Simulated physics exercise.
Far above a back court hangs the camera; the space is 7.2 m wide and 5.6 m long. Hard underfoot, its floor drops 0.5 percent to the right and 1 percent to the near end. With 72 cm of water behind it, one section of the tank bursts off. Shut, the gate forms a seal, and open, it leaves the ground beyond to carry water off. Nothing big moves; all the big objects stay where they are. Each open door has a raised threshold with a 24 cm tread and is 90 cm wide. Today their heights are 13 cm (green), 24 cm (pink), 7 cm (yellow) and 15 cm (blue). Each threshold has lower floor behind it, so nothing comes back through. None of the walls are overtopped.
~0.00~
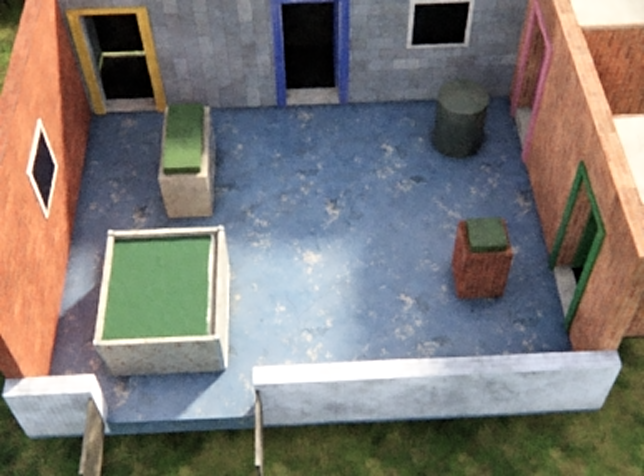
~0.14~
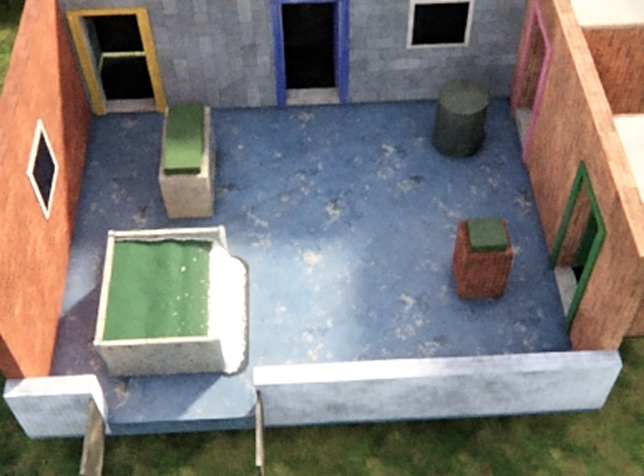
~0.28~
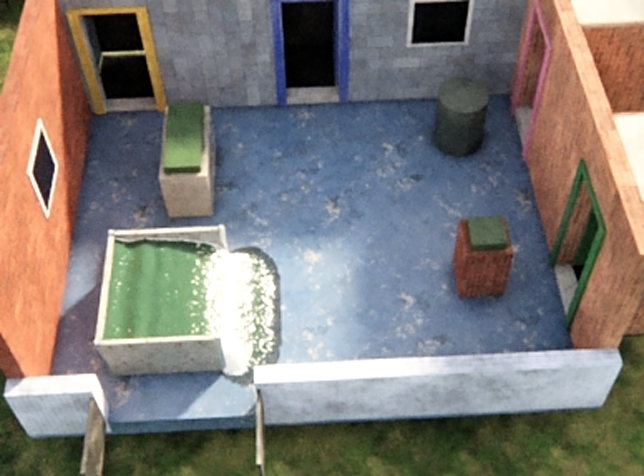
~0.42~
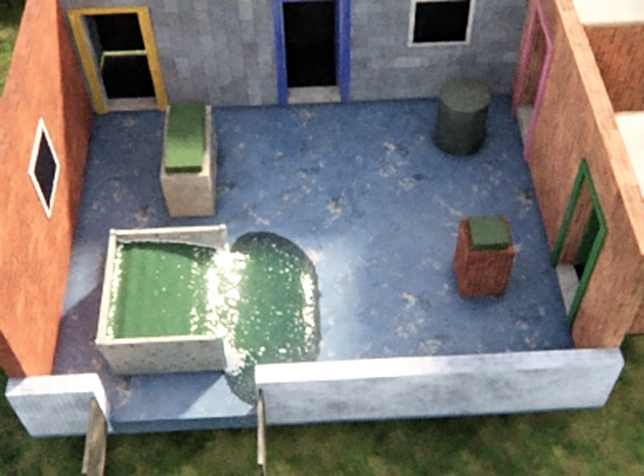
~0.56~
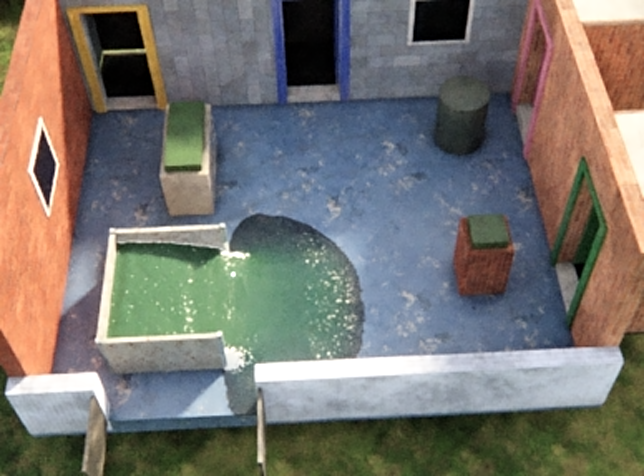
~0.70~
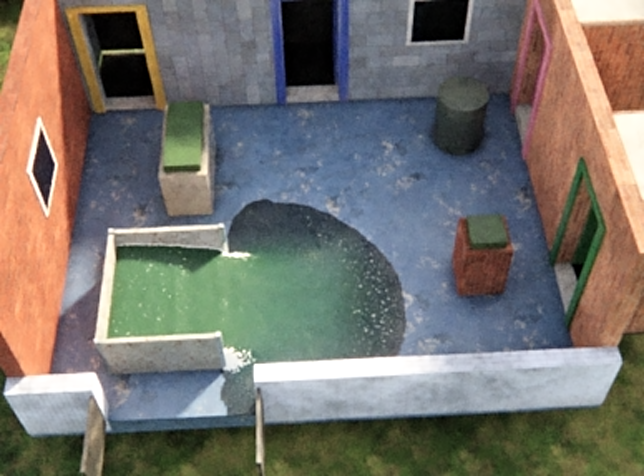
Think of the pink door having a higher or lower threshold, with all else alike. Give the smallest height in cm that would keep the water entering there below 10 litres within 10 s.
Roughly 12.5 cm.
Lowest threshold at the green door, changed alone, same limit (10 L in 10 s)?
At the green door you'd want roughly 20 cm.
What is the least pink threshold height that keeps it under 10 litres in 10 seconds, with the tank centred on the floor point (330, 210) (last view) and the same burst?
About 19 cm.
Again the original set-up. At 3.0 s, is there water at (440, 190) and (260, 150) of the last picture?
First soaked, then untouched.
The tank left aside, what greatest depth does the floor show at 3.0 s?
About 32 cm at most.
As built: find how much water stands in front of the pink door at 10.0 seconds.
The depth there is around 6.0 cm.
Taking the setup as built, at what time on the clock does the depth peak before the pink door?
The level tops out near 4.5 seconds.
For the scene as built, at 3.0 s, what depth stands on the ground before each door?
Door by door in centimetres - green 19, pink 14, yellow 0, blue 0.
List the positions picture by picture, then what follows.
The tank at (163, 287) is whole and still, 72 cm deep; the pink door at (529, 91) is dry, in the first picture.
Water pours out at (222, 305) and has run 0.2 m, to (241, 365); about 9 cm deep outside, 72 cm at the back, in the second picture.
Water pours out at (222, 304) and has run 0.7 m, to (271, 358); about 12 cm deep outside, 68 cm at the back, in the third picture.
The gap is at (224, 305), the front 1.3 m out at (315, 330); the back of the tank holds 61 cm, in the fourth picture.
Water pours out at (224, 304) and has run 1.9 m, to (357, 323); about 8 cm deep outside, 60 cm at the back, in the fifth picture.
The gap is at (223, 304), the front 2.5 m out at (399, 328); the back of the tank holds 54 cm; the pink door at (529, 88), 5.8 m from the gap, is still 3.5 m from the nearest water, in the sixth picture.
After 1.4 s water covers 40 % of the floor, deepest (25 cm) near (446, 277); it has not reached the pink door.
After 3.0 s water covers 55 % of the floor, deepest (32 cm) near (571, 381); 14 cm at the pink door, 0 litres in over its 24 cm threshold.
After 10.0 s water covers 90 % of the floor, deepest (10 cm) near (214, 258); 6 cm at the pink door, 0 litres in over its 24 cm threshold.
At the pink door as built, the water arrived by 2.4 s and peaked near 15 cm at 4.4 s.
With a threshold of 10.5 cm, 22 litres would have come in within the 10 s; with 14 cm, 5 litres. So under 10 litres takes about 12.5 cm.
